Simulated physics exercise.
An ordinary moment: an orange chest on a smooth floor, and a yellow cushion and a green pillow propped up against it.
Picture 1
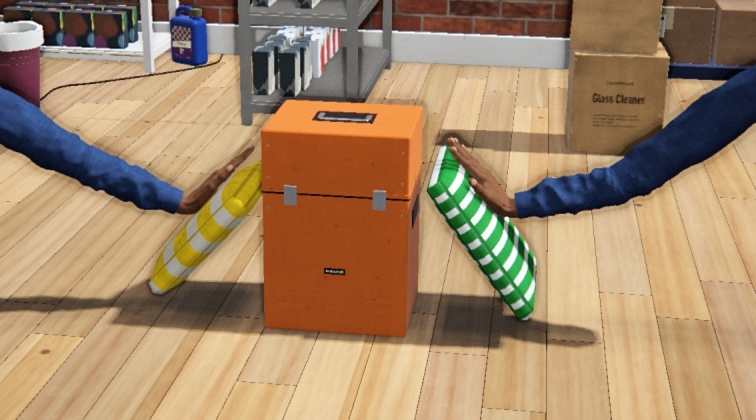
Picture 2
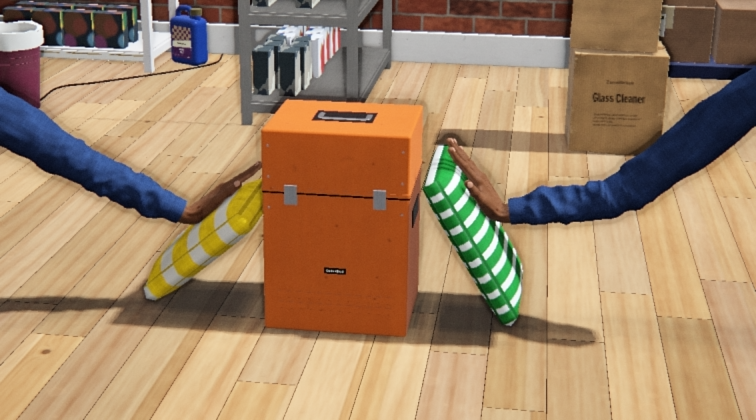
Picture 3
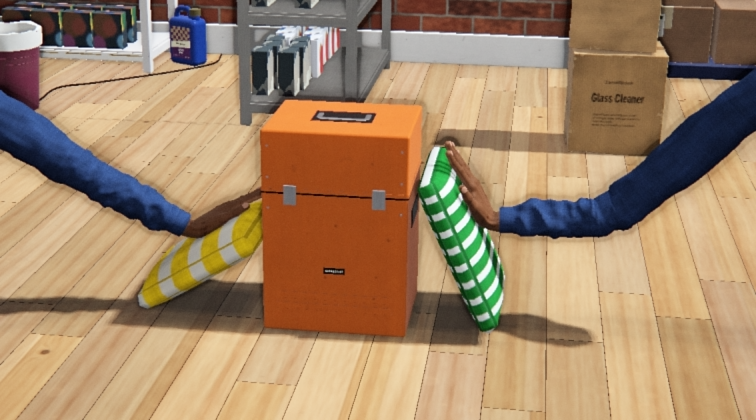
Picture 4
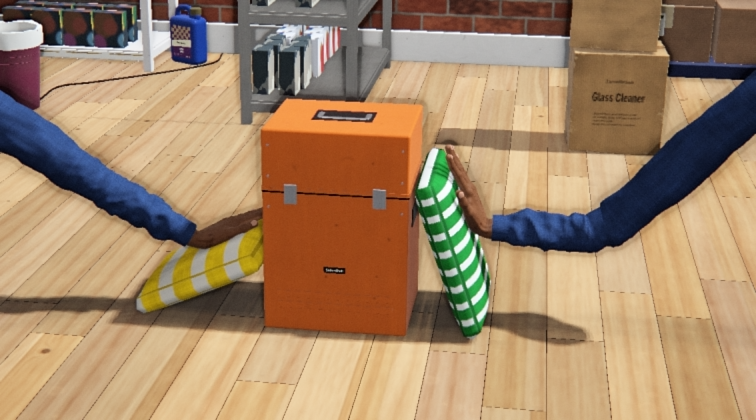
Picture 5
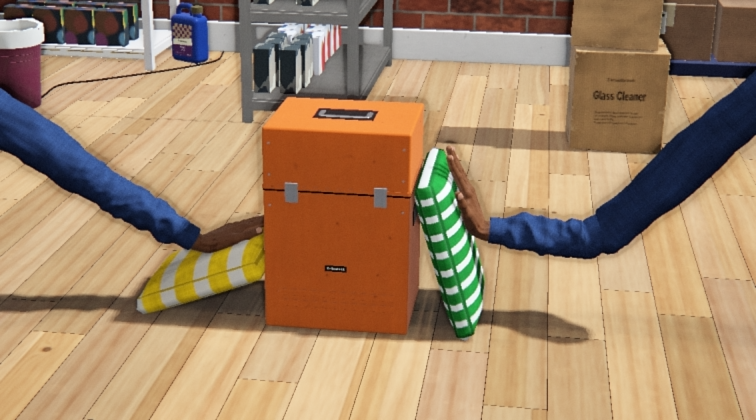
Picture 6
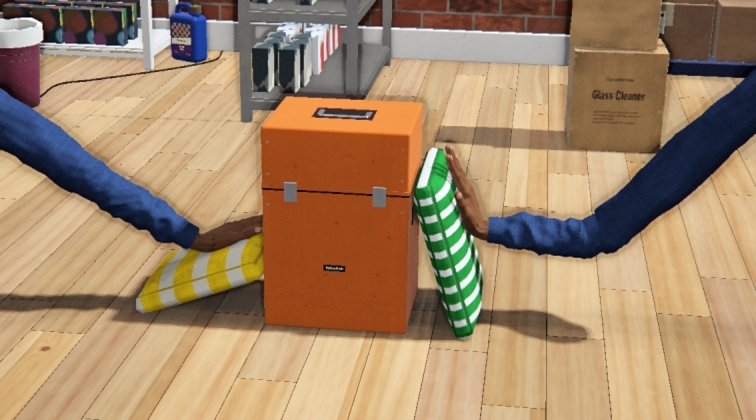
The video shows two hands against a yellow cushion and a green pillow leaning on either side of an orange chest; the cushion sinks to a lower slant while the pillow swings nearly upright, then both barely move.
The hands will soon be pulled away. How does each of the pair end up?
Each ends like this: The yellow cushion lying down; the green pillow still leaning.
Then, 0.26 s after the last picture, cushion flat on the floor near (211, 280); pillow leaning near (449, 242).
At rest, cushion flat on the floor near (211, 282); pillow leaning near (449, 242). The yellow cushion slides down flat and the green pillow keeps leaning.
